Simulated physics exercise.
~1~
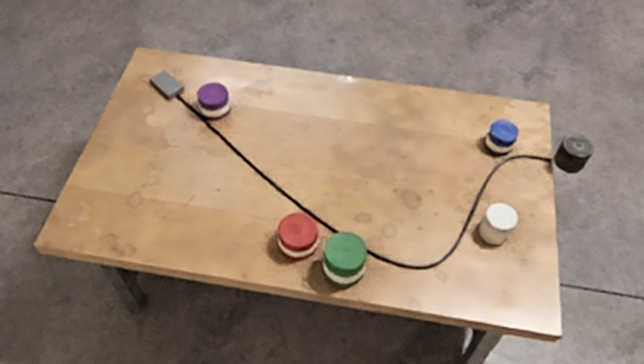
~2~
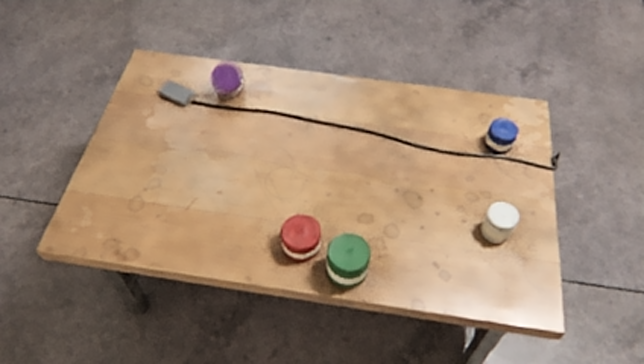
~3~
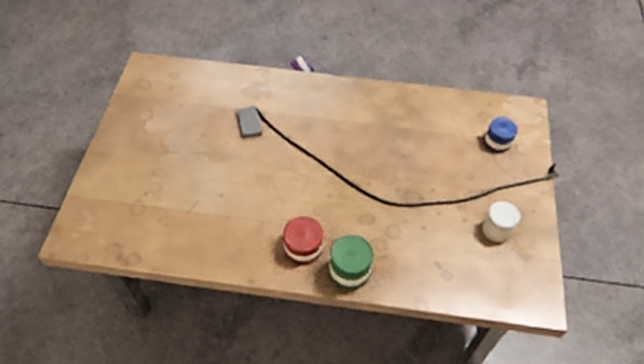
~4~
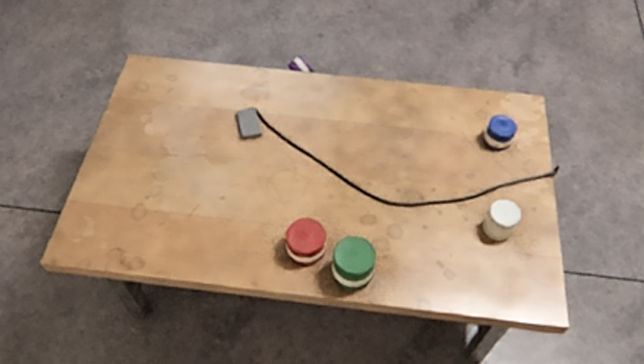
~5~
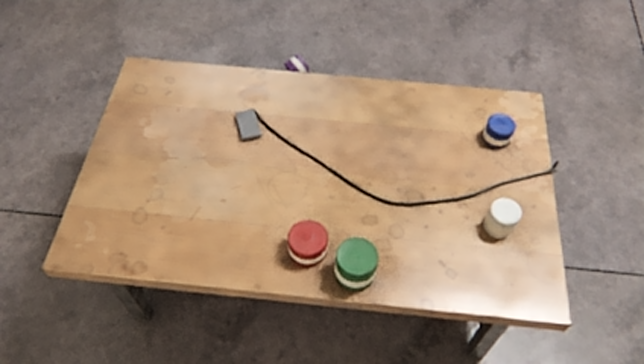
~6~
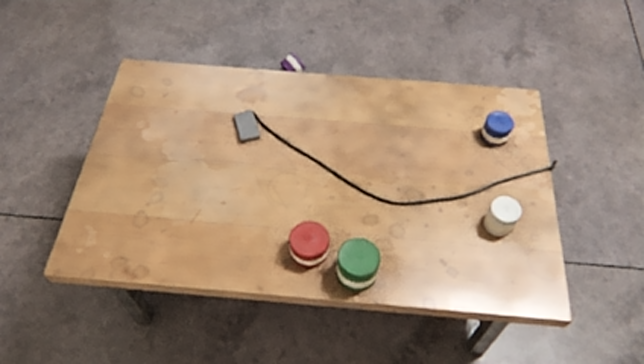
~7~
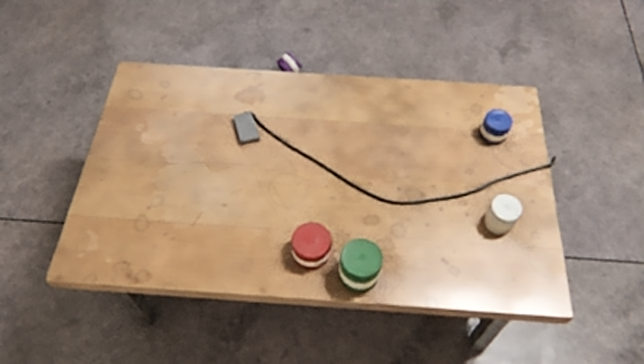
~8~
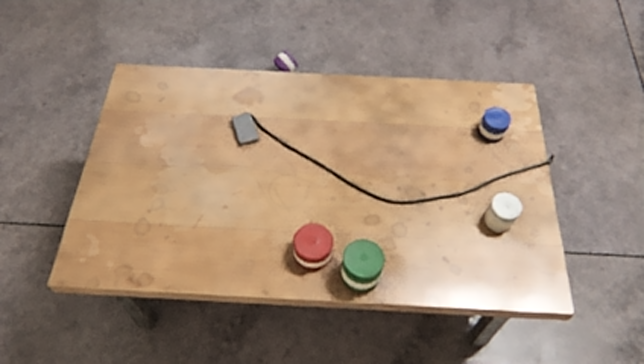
A black speaker dropped off the right side of a wooden table, pulling its cable taut and dragging the grey phone rightward, and the purple canister went over the far edge, while the red, green, blue and white canisters stayed on top.
